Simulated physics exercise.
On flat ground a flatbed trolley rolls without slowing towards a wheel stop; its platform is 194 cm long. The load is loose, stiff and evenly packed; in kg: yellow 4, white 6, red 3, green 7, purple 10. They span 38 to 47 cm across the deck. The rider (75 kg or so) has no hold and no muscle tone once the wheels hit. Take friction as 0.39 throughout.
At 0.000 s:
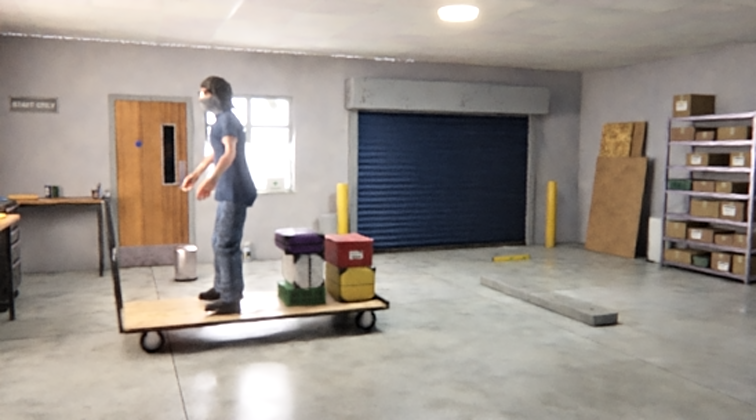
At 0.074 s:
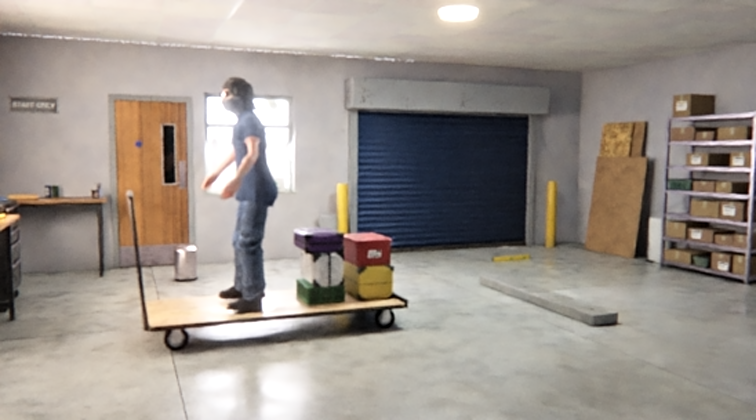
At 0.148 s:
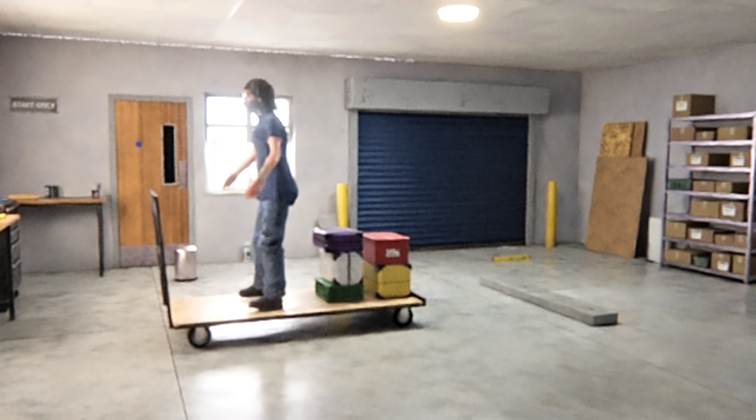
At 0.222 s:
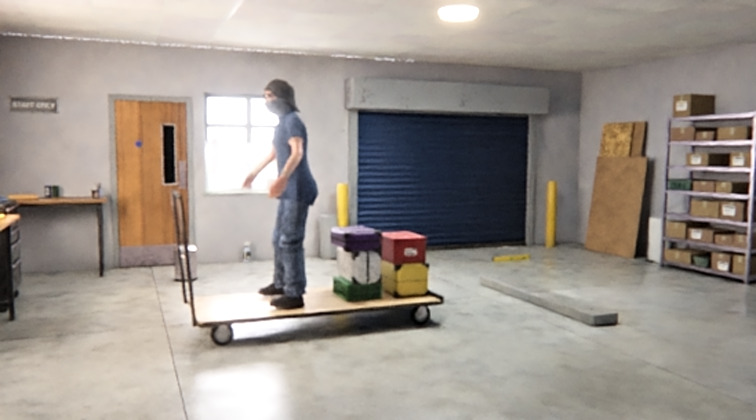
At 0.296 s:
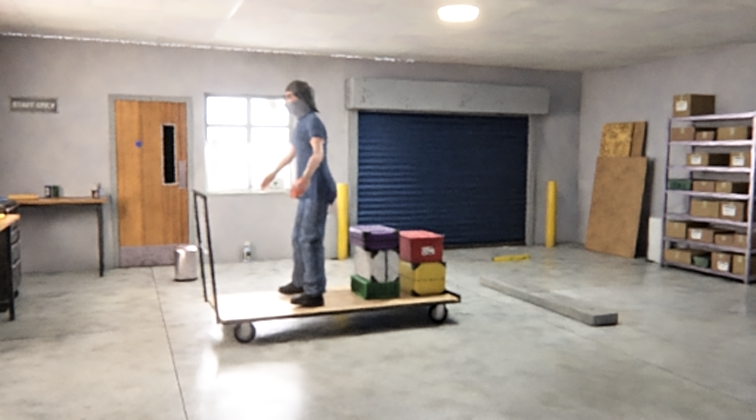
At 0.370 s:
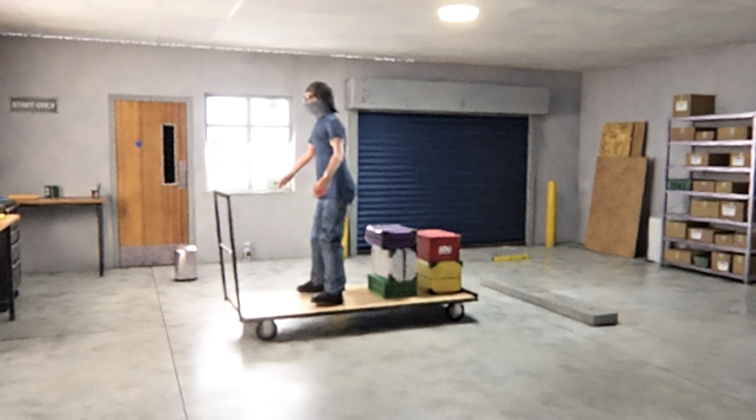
At the start, a person in blue stands facing left on a flatbed trolley near a wooden door, with stacked coloured boxes behind them. The trolley rolls steadily right across the grey floor, carrying both along, until the rider is past the window and in front of the blue shutter's left edge.
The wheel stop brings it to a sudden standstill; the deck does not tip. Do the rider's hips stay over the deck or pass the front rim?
In the end the rider's hips end beyond the front rim.
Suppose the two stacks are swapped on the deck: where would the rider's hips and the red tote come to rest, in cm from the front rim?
In that case hips 0 past, red 40 past.
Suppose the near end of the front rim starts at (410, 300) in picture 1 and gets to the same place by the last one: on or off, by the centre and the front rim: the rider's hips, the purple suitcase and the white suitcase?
Then hips on, purple off, white on.
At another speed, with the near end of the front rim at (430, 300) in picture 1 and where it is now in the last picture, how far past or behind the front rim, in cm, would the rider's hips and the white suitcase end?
In that case hips 60 behind, white 50 behind.
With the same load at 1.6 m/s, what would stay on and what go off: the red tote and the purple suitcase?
In that case red off, purple off.
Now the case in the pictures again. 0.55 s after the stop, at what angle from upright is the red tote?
It is tilted some 140°.
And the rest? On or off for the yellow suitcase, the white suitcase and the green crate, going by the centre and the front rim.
In the end: Yellow off, white on, green on.
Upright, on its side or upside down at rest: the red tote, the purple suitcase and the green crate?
At rest: Red upside down, purple upside down, green upright.
After 0.77 s the deck stops.
After 1.02 s the rider's hips are 53 cm behind the rim, near (491, 210) in the last picture's view.
After 1.32 s the rider's hips are 17 cm behind the rim, near (523, 229) in the last picture's view.
After 1.77 s the rider's hips are 1 cm past the rim, near (539, 241) in the last picture's view.
At rest, 4.8 s, past the rim, yellow suitcase, red tote, purple suitcase and the rider's hips; behind it, white suitcase and green crate.
